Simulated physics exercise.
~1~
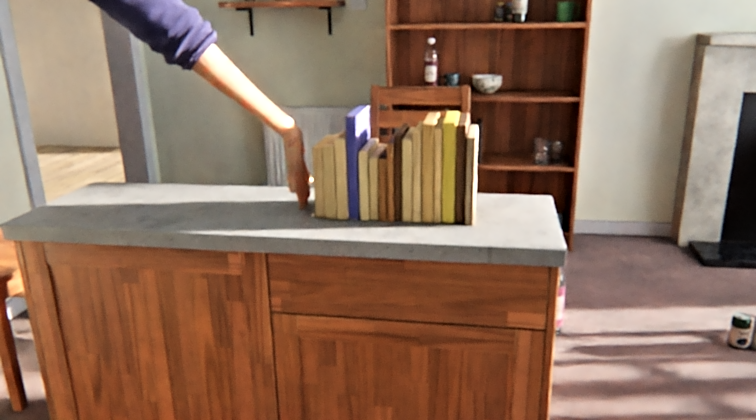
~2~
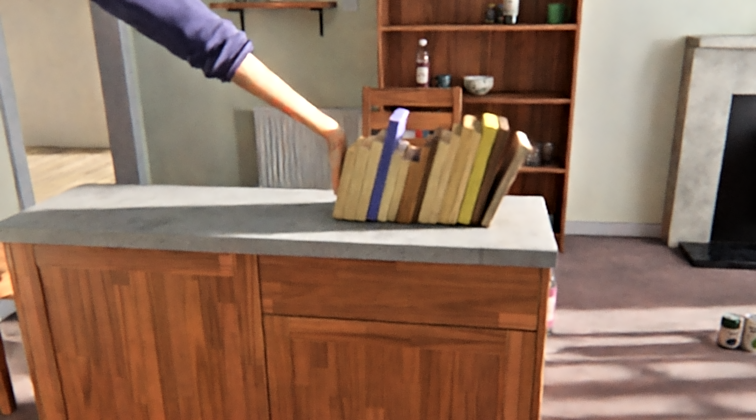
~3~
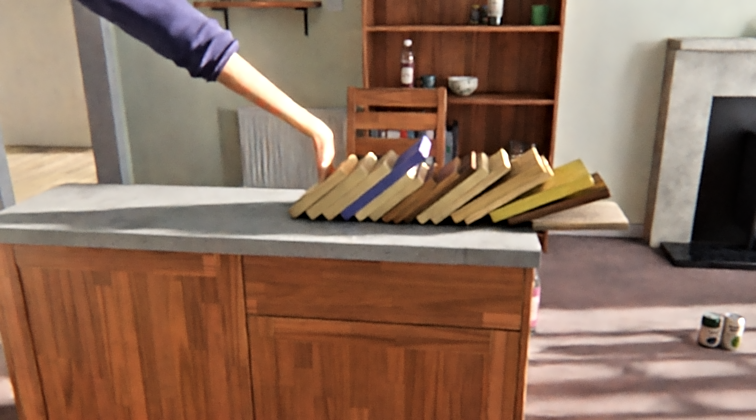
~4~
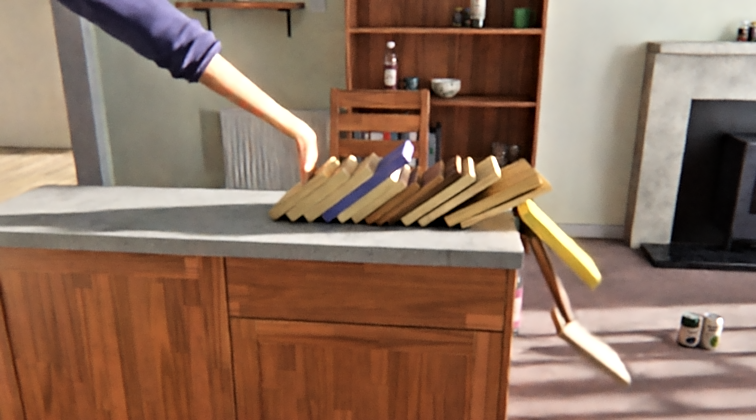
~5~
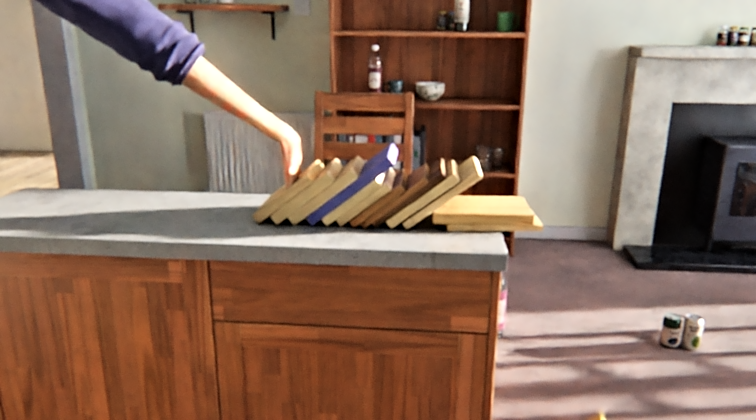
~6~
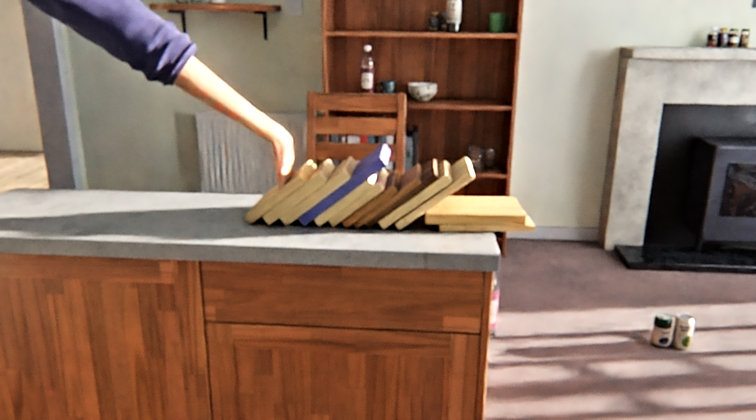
On a grey worktop in a sunlit room, a hand pushes a tightly packed row of upright boards to the right, tipping them into a slant until the yellow board and others at the far end drop off the edge, while the blue board stays leaning among the rest.
